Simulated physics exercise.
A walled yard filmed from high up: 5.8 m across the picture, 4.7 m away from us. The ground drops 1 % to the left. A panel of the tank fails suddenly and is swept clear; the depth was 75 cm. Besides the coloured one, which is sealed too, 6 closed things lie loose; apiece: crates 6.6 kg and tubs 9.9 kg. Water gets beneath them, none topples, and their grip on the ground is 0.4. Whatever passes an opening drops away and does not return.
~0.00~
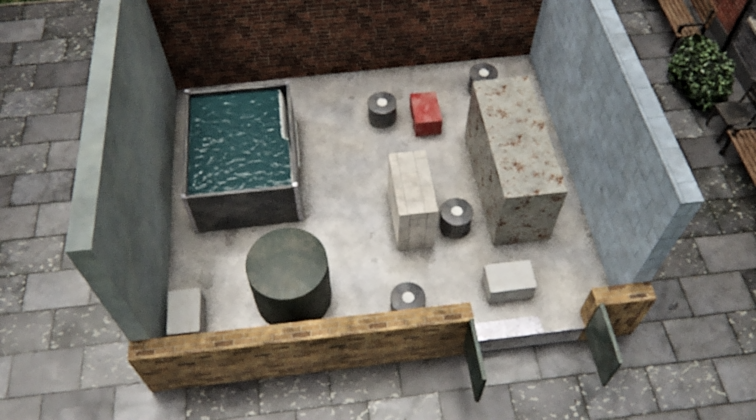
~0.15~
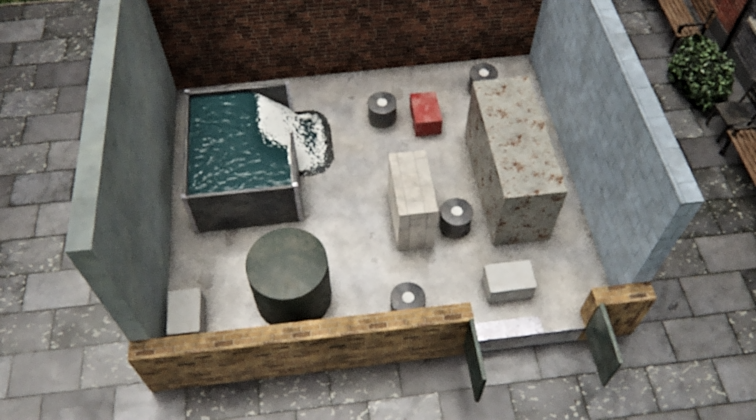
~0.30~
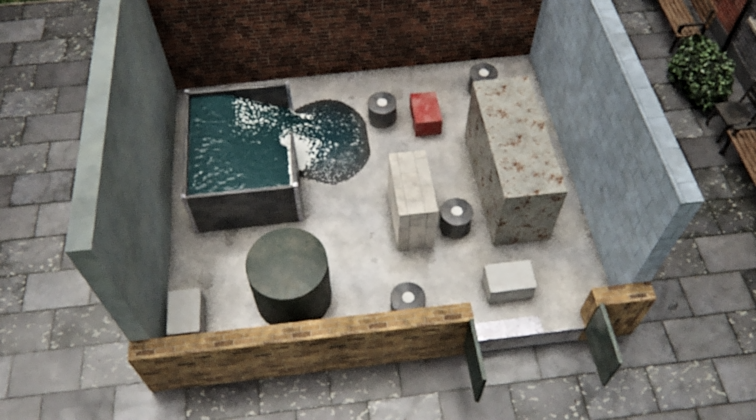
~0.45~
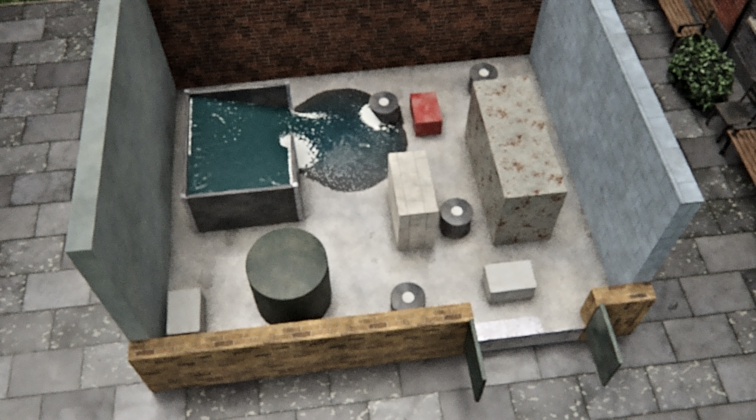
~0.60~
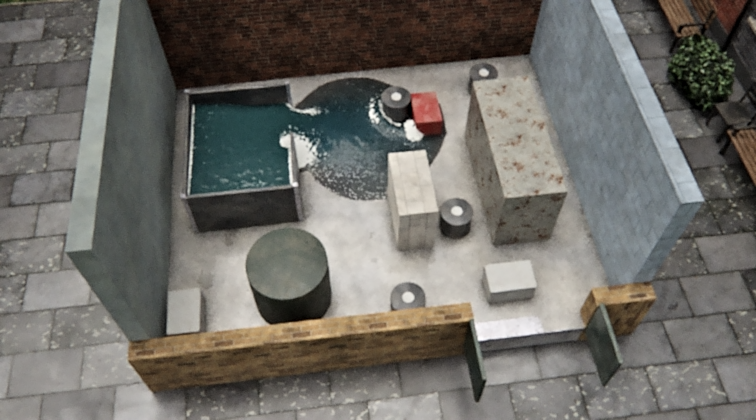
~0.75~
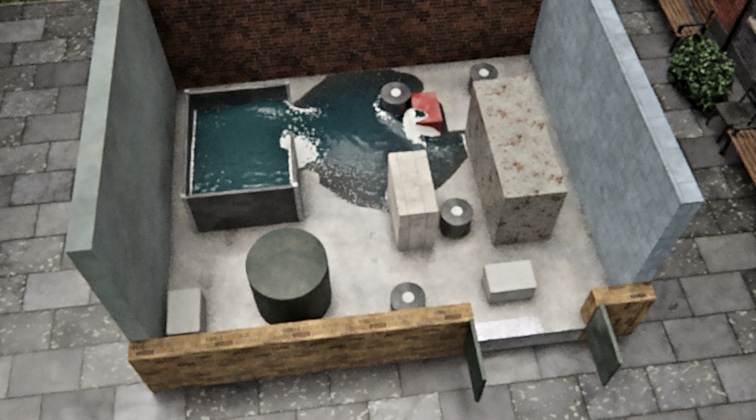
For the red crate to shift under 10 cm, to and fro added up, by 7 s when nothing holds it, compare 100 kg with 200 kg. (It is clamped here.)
Verdict: Only the larger load is enough.
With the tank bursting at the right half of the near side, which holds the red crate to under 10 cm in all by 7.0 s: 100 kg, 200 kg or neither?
Then the smaller load will do.
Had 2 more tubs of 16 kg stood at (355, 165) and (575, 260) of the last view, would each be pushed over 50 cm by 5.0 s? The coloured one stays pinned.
In that order: More, past it.
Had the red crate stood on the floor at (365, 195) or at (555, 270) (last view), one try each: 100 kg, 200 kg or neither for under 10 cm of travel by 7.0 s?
In that order: Either load holds; either load holds.
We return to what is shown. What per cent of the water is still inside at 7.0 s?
Some 84 per cent remains.
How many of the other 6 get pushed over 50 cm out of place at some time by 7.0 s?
5 of them.
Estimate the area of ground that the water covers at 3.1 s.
About 18 m2.
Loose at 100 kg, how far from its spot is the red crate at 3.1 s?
Roughly 30 cm.
After 1.4 s the red crate would be 17 cm from its start with 100 kg and 0 cm from its start with 200 kg; 12 cm of water round it then.
After 3.1 s the red crate would be 33 cm from its start with 100 kg and 0 cm from its start with 200 kg; 13 cm of water round it then.
After 4.9 s the red crate would be 33 cm from its start with 100 kg and 0 cm from its start with 200 kg; 13 cm of water round it then.
After 7.0 s the red crate would be 33 cm from its start with 100 kg and 0 cm from its start with 200 kg; 9 cm of water round it then.
